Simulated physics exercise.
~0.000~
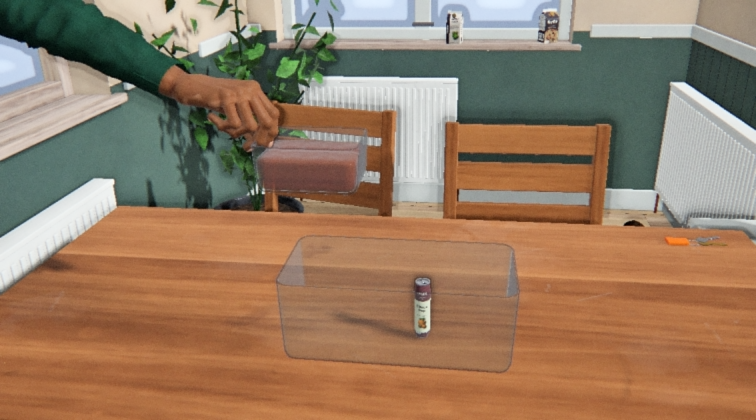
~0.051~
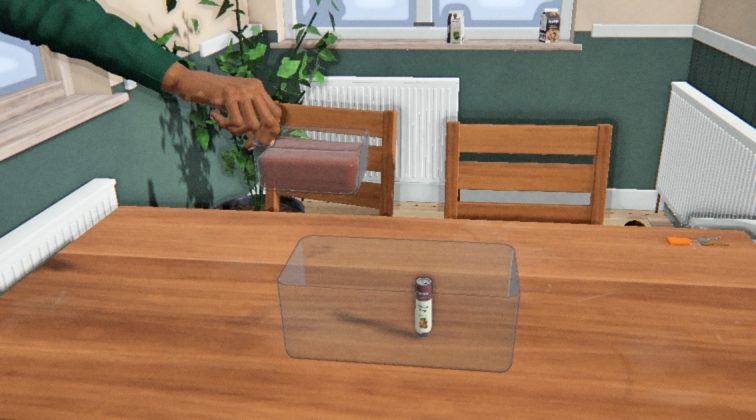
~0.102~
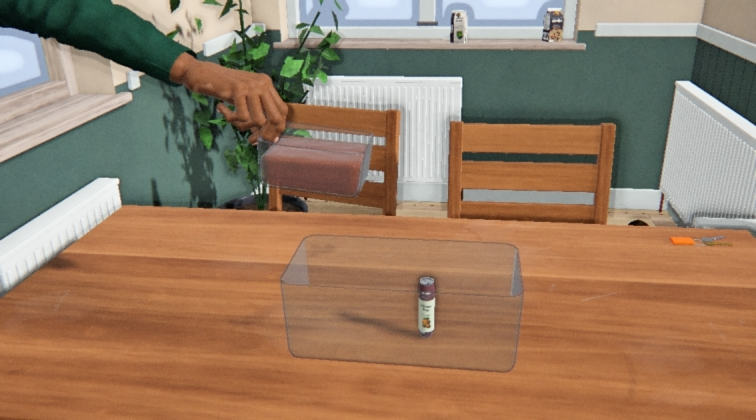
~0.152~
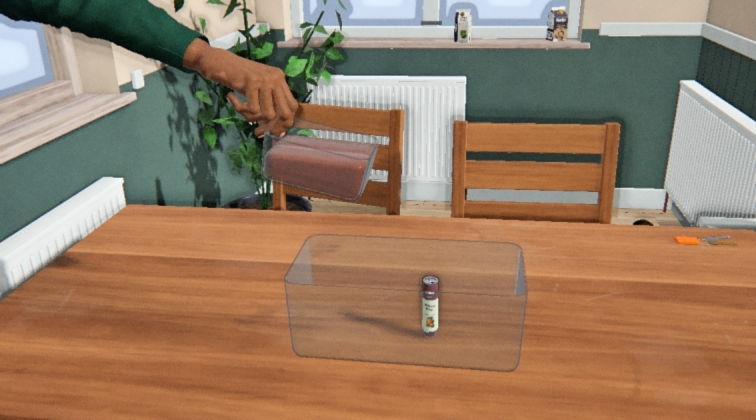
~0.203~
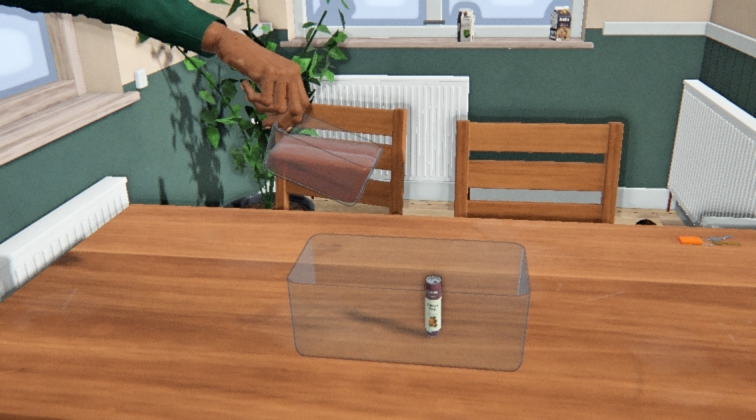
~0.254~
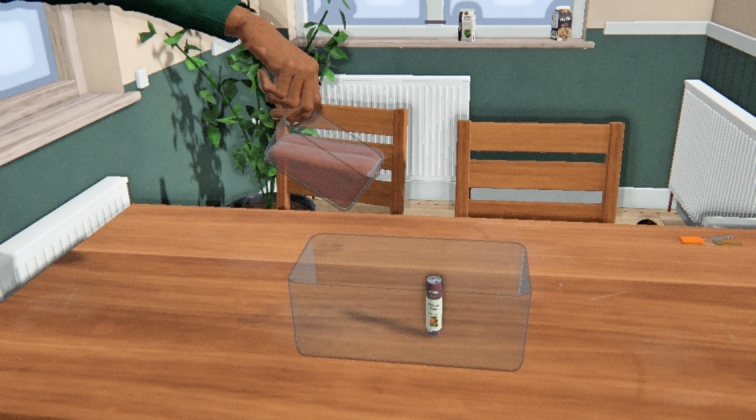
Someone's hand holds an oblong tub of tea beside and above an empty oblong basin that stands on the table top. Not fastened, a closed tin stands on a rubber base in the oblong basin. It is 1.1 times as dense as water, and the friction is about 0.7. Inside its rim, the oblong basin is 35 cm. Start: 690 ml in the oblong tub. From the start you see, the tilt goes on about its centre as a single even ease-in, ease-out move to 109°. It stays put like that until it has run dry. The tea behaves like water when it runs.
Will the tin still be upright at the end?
I'd say it will come down.
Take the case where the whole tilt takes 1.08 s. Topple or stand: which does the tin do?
It tumbles over, then.
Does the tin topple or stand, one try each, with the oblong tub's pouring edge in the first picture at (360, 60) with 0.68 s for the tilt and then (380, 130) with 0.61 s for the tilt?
Try 1: Still standing; try 2: Tipped over.
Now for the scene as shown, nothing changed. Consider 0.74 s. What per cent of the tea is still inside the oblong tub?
What remains is about 2 percent of it all.
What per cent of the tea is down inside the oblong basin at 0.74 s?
About 92 per cent.
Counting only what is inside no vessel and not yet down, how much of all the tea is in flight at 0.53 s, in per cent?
At that moment, about 48 percent.
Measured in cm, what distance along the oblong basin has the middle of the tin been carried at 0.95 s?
Roughly 6 cm.
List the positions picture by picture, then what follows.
In the first frame, tilt 0°; pouring edge (362, 140); surface from (265, 149) to (361, 151); the oblong basin's rim runs from (289, 259) to (516, 270); the tin's top is at (423, 284).
In the second frame, tilt 2°; pouring edge (364, 141); surface from (266, 148) to (363, 152).
In the third frame, tilt 6°; pouring edge (369, 145); surface from (270, 147) to (366, 153).
In the fourth frame, tilt 13°; pouring edge (374, 151); surface from (275, 145) to (371, 154).
In the fifth frame, tilt 22°; pouring edge (378, 159); surface from (277, 143) to (377, 155).
In the sixth frame, tilt 33°; pouring edge (378, 169); surface from (276, 142) to (375, 159); 3 per cent is over the edge.
Then, 0.53 s in, the tilt is 97° and 14 per cent is still to pour; the tin stands where it began.
Then, 0.74 s in, the tilt is 109° and 2 per cent is still to pour; the tin leans 14°.
Then, 0.95 s in, the tilt is 109° and 0 per cent is still to pour; the tin leans 40°.
Then, 1.18 s in, the tilt is 109° and 0 per cent is still to pour; the tin lies on its side.
Finally, the tin lies on its side.
